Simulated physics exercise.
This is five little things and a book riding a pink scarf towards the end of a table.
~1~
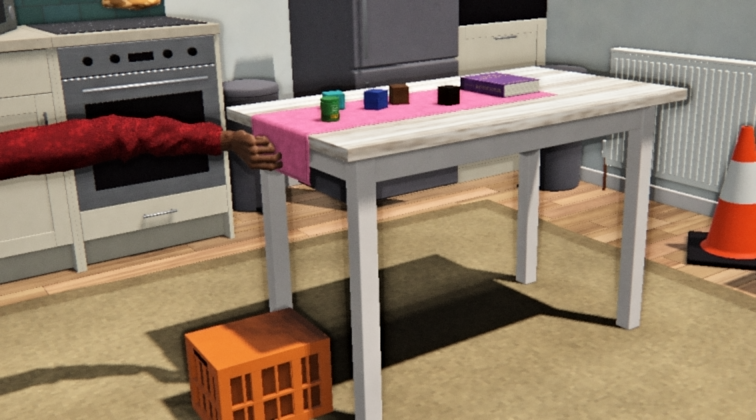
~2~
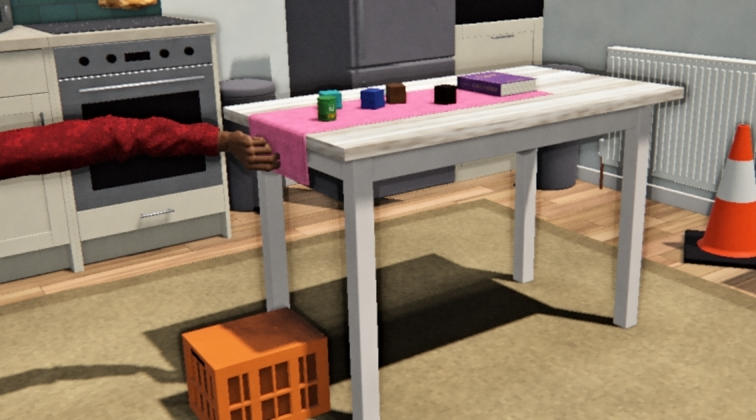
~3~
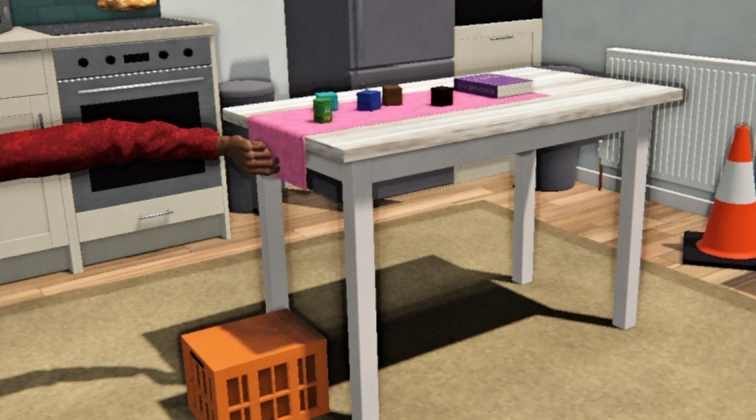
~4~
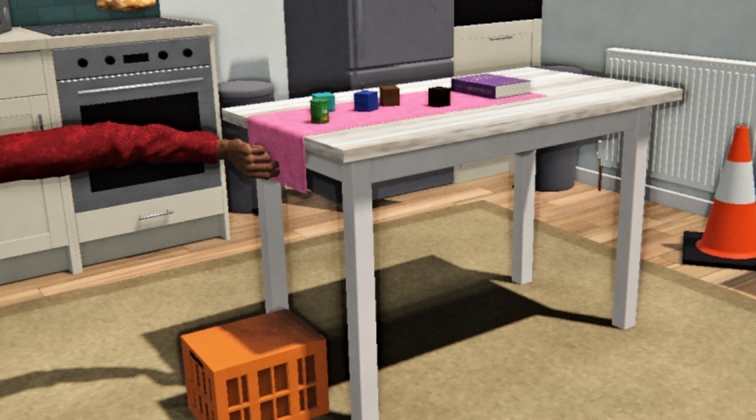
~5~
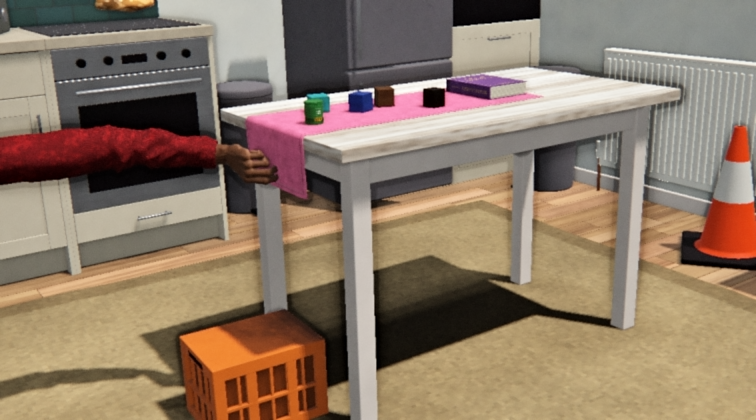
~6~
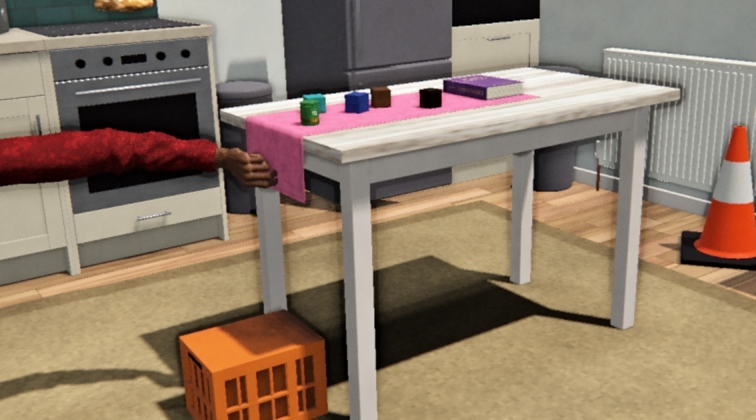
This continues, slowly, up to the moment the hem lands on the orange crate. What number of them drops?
The answer is four.
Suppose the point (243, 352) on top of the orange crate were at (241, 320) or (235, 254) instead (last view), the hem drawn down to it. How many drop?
In that case 3 and 1.
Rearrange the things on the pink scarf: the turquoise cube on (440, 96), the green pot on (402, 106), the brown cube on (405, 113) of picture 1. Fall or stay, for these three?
The turquoise cube holds on, the green pot comes down, the brown cube is carried off.
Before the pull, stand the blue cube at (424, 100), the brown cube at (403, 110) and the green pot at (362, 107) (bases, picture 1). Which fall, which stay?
The blue cube remains up, the brown cube comes down, the green pot falls.
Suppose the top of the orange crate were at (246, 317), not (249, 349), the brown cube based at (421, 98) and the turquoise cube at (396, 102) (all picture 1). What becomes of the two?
The brown cube survives, the turquoise cube stays on.
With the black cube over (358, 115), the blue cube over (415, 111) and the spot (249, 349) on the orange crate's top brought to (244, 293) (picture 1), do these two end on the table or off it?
The black cube drops off, the blue cube stays on.
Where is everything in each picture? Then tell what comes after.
The first picture shows hem (310, 186); green pot (329, 98); turquoise cube (334, 93); blue cube (376, 90); brown cube (399, 85); black cube (449, 86); top of the crate (249, 350).
The second picture shows hem (309, 186); green pot (326, 97).
The third picture shows hem (306, 191); turquoise cube (327, 94).
The fourth picture shows hem (307, 194); blue cube (366, 92); top of the crate (245, 351).
The fifth picture shows hem (307, 199); brown cube (384, 88).
The sixth picture shows hem (305, 203); green pot (309, 101); turquoise cube (314, 96); blue cube (357, 93); brown cube (381, 88); black cube (431, 89).
Soon after, hem near (277, 225); green pot gone.
Then, hem near (279, 280); green pot and turquoise cube gone.
Further on, hem on the crate; green pot, turquoise cube, blue cube and brown cube gone.
At rest, hem on the crate; green pot, turquoise cube, blue cube and brown cube gone. Over the edge go four.
